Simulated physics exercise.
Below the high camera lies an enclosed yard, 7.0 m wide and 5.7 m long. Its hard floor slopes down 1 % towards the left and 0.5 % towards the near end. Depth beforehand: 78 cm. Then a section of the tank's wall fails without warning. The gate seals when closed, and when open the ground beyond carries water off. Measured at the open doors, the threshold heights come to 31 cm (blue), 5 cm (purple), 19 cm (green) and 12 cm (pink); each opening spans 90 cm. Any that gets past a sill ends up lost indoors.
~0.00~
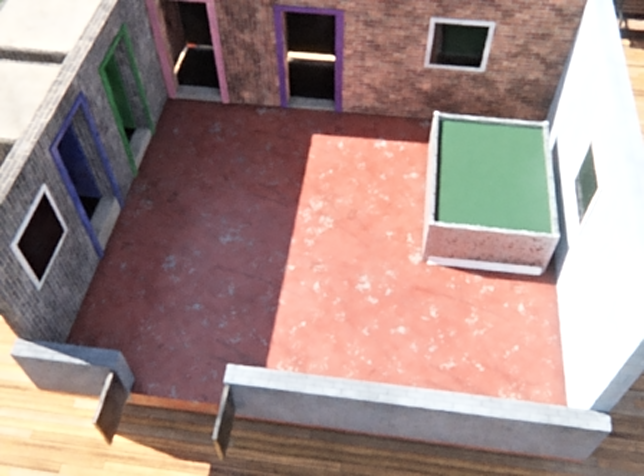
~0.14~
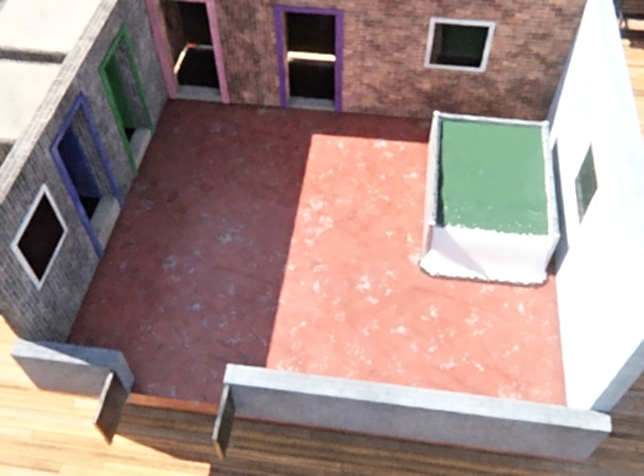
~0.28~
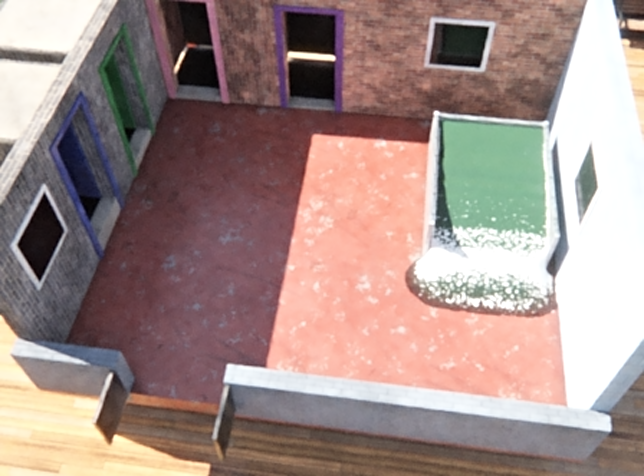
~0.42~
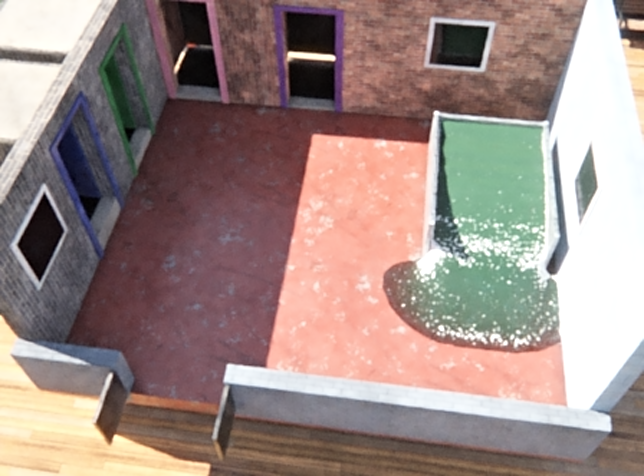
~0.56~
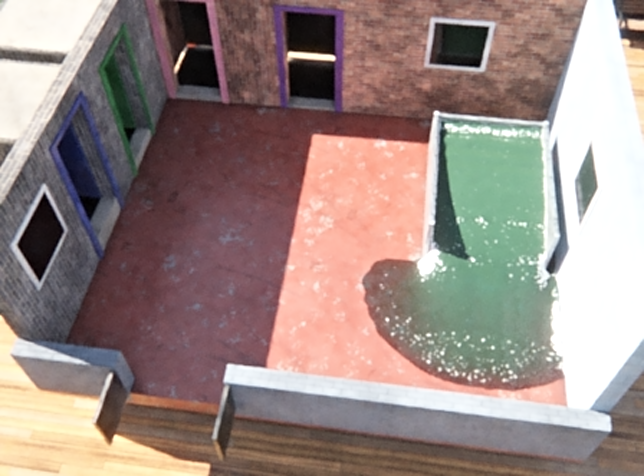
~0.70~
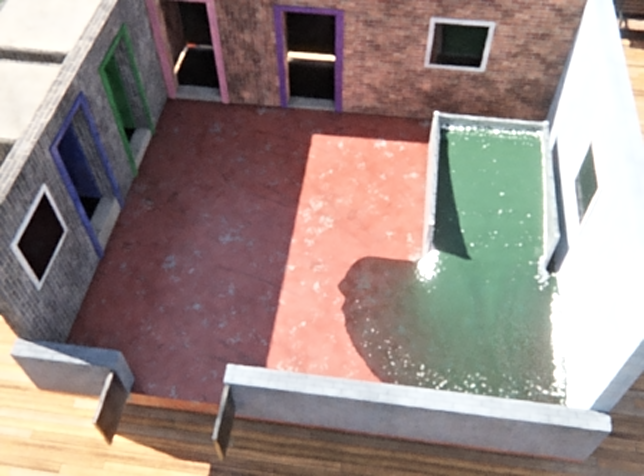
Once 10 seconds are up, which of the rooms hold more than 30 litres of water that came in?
Blue door: Lags behind the figure; purple door: Lags behind the figure; green door: Lags behind the figure; pink door: Outstrips the figure.
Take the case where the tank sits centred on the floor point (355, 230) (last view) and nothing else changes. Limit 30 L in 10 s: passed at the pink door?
Against the limit, the pink door gets no more than that.
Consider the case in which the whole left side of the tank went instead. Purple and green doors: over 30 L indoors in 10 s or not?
Log - purple: Threshold topped, green: Threshold topped.
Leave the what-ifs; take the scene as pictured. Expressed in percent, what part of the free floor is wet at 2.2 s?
Wet share: Near 30 percent.
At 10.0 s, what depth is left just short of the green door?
Roughly 13.0 centimetres.
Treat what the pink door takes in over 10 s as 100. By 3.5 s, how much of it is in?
About 0 per cent.
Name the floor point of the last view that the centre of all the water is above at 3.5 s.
About (383, 308).
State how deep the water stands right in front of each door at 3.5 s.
You'd see blue at 12 cm, purple at 0 cm, green at 0 cm and pink at 0 cm.
After 1.4 s water covers 25 % of the floor and is deepest (59 cm) near (547, 402); blue door not reached, purple door not reached, green door not reached, pink door not reached.
After 2.2 s water covers 30 % of the floor and is deepest (48 cm) near (549, 428); blue door not reached, purple door not reached, green door not reached, pink door not reached.
After 3.5 s water covers 50 % of the floor and is deepest (30 cm) near (78, 346); blue door 12 cm at the sill, 0 L in, purple door not reached, green door not reached, pink door not reached.
After 6.0 s water covers 80 % of the floor and is deepest (27 cm) near (165, 106); blue door 18 cm at the sill, 0 L in, purple door 1 cm at the sill, 0 L in, green door 12 cm at the sill, 0 L in, pink door 24 cm at the sill, 37 L in.
After 10.0 s water covers 100 % of the floor and is deepest (14 cm) near (145, 154); blue door 10 cm at the sill, 0 L in, purple door 7 cm at the sill, 5 L in, green door 13 cm at the sill, 0 L in, pink door 13 cm at the sill, 127 L in.
